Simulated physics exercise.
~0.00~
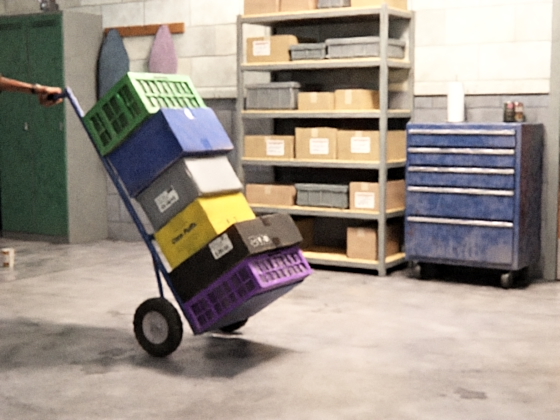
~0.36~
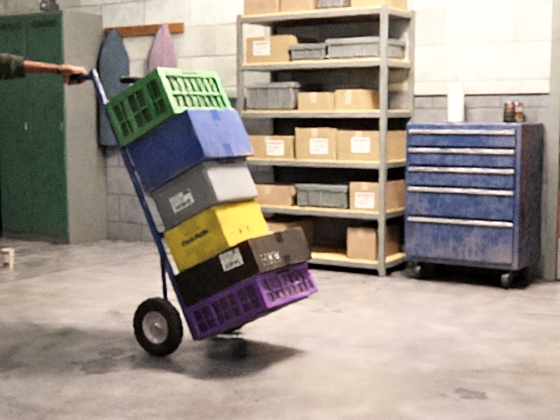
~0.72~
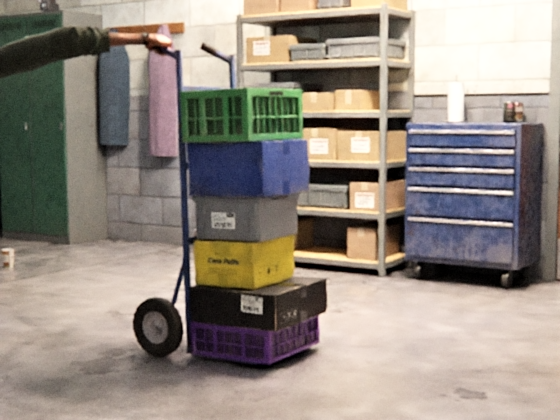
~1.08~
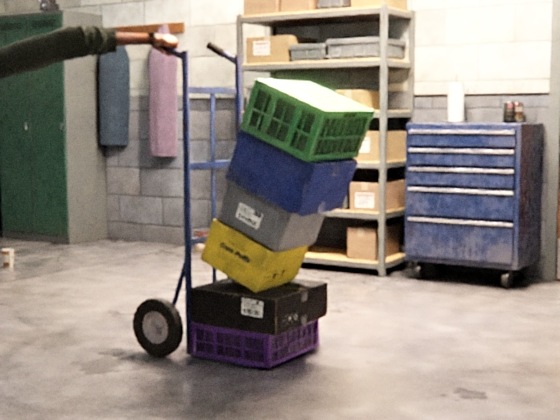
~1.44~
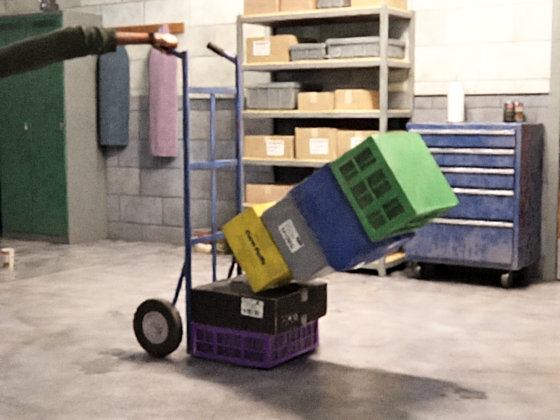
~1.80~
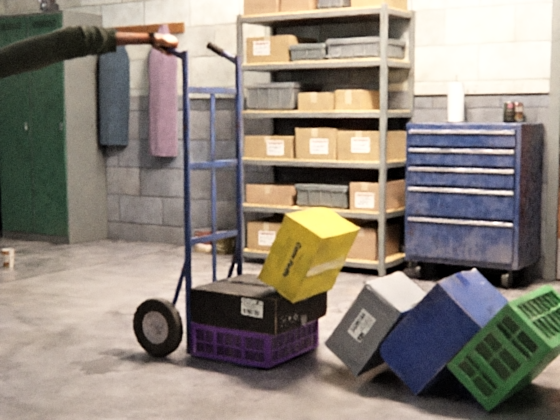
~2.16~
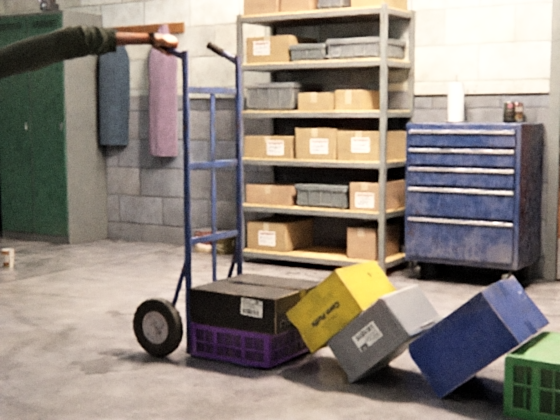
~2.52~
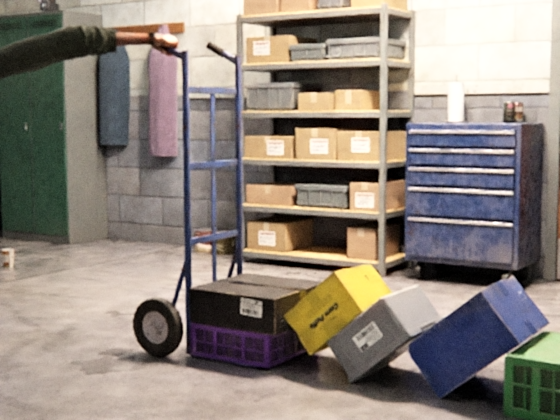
At first, a hand holds a blue sack truck tilted back to the left, with six stacked boxes and crates leaning on it in a workshop. The arm swings the truck upright, and its load comes down level on the floor. The top four then keep going, tilting away to the right as the truck stands still. The green crate, blue box and grey tote topple to the floor, and the yellow box tumbles after them. In the end, those four lie in a slanting row to the right, while the black box and purple crate stay stacked on the truck.
